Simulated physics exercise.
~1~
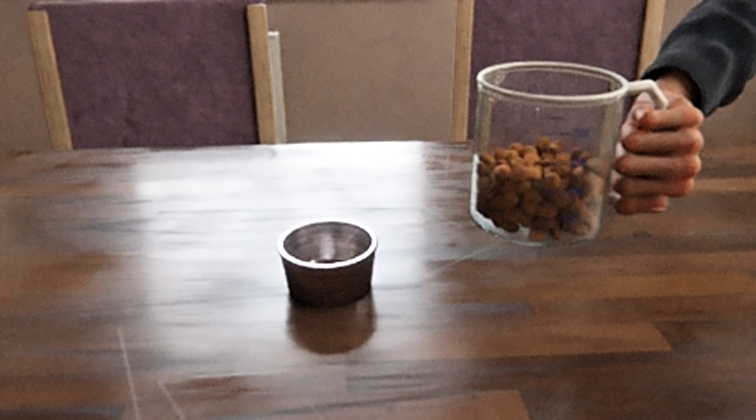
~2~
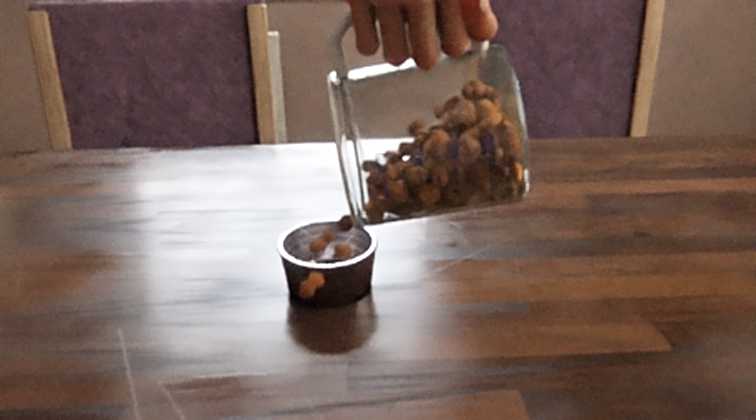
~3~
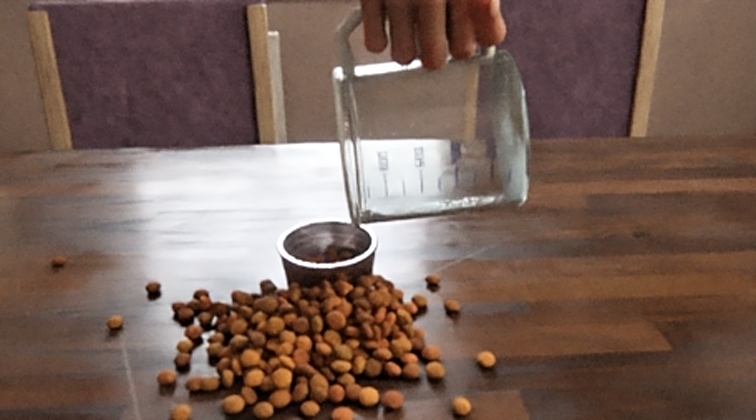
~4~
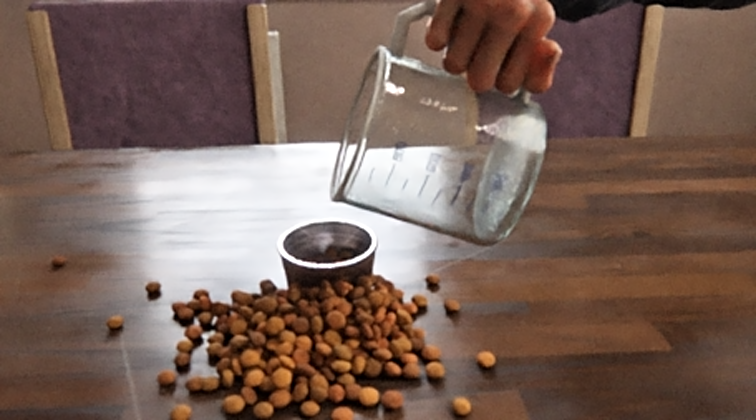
A hand in a dark sleeve holds a clear glass measuring jug, partly filled with brown kibble, at the right above a glossy dark wooden table, seen from a fixed viewpoint in front. A small dark cup with a pale rim stands near the middle, and purple chairs line the back. The hand moves the jug left over the cup and tips it, and pieces begin to fall. Most of the kibble lands outside, heaping in front of the cup and scattering around it. The hand then tilts the emptied jug partly back, leaving only a little kibble in the cup.
